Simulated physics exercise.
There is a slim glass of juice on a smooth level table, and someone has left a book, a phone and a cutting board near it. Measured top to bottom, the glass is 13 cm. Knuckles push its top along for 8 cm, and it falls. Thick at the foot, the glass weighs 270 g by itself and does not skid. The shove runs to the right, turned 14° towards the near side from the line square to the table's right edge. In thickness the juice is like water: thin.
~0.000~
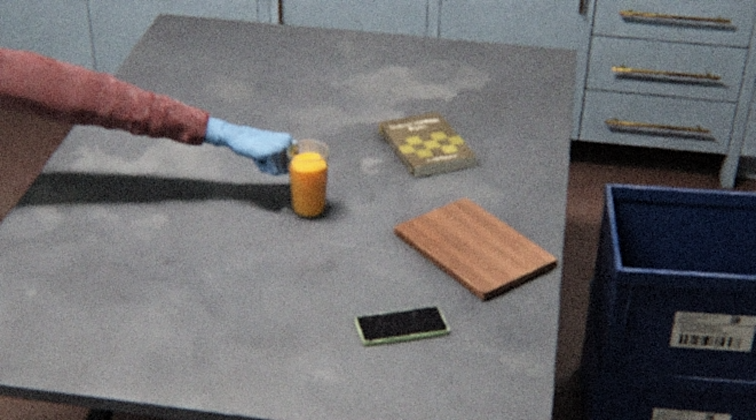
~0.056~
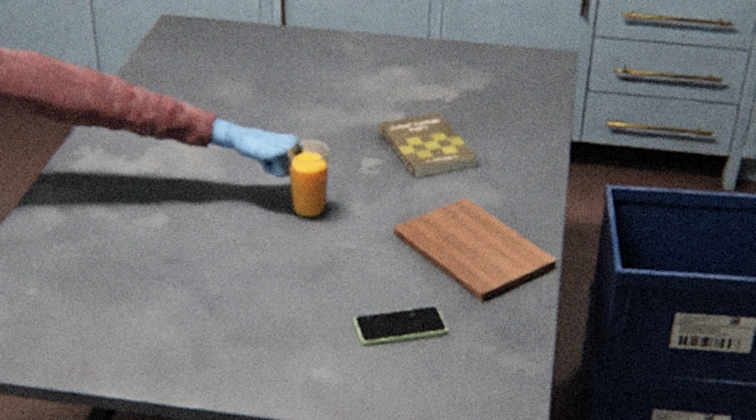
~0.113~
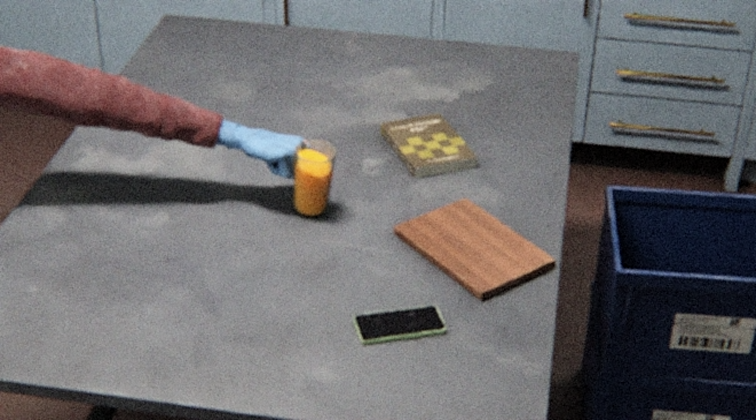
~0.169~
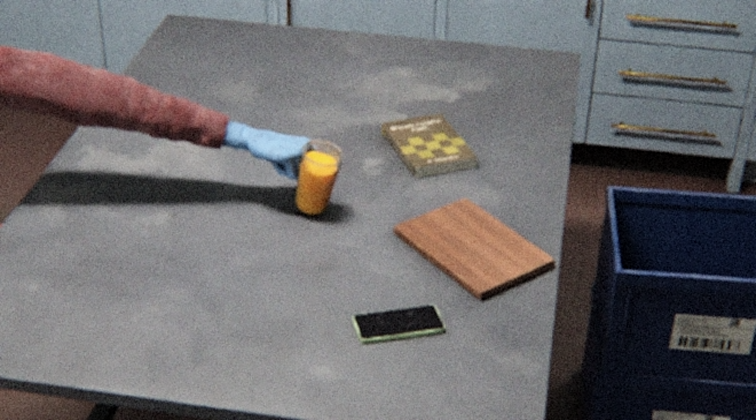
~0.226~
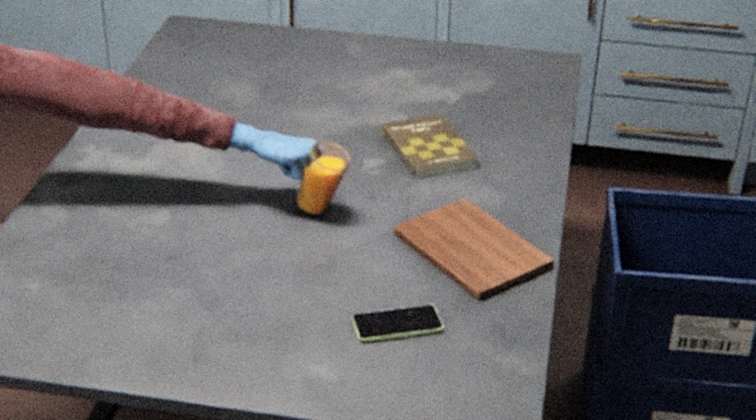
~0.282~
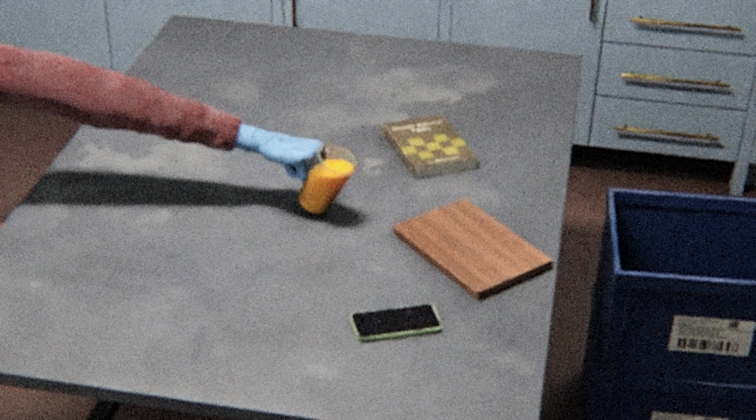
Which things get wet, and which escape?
Book: Wet; phone: Wet; cutting board: Wet.
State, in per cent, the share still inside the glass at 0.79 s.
Estimate: Around 36 in a hundred.
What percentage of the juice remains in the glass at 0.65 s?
It sits around 60 percent.
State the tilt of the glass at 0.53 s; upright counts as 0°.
Roughly 86 degrees.
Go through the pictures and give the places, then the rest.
Tilt 0°; the fist is at (277, 151); surface from (291, 160) to (326, 164); the book is at (427, 139); the phone is at (402, 323); the cutting board is at (474, 242), in the first frame.
Tilt 0°; the fist is at (283, 152); surface from (291, 160) to (326, 164), in the second frame.
Tilt 6°; the fist is at (289, 154); surface from (298, 152) to (332, 167), in the third frame.
Tilt 12°; the fist is at (296, 155); surface from (304, 155) to (338, 164), in the fourth frame.
Tilt 19°; the fist is at (302, 156); surface from (309, 164) to (346, 163), in the fifth frame.
Tilt 26°; the fist is at (307, 157); surface from (312, 166) to (354, 165), in the sixth frame.
Then, 0.53 s in, the tilt is 87° and 100 per cent is in the glass, 0 has run off the table; wet so far, nothing.
Then, 0.65 s in, the tilt is 87° and 59 per cent is in the glass, 0 has run off the table; wet so far, cutting board.
Then, 0.79 s in, the tilt is 87° and 37 per cent is in the glass, 0 has run off the table; wet so far, cutting board.
Then, 1.03 s in, the tilt is 87° and 20 per cent is in the glass, 9 has run off the table; wet so far, book, phone, cutting board.
Finally, 5 per cent is in the glass, 19 has run off the table; wet so far, book, phone, cutting board.
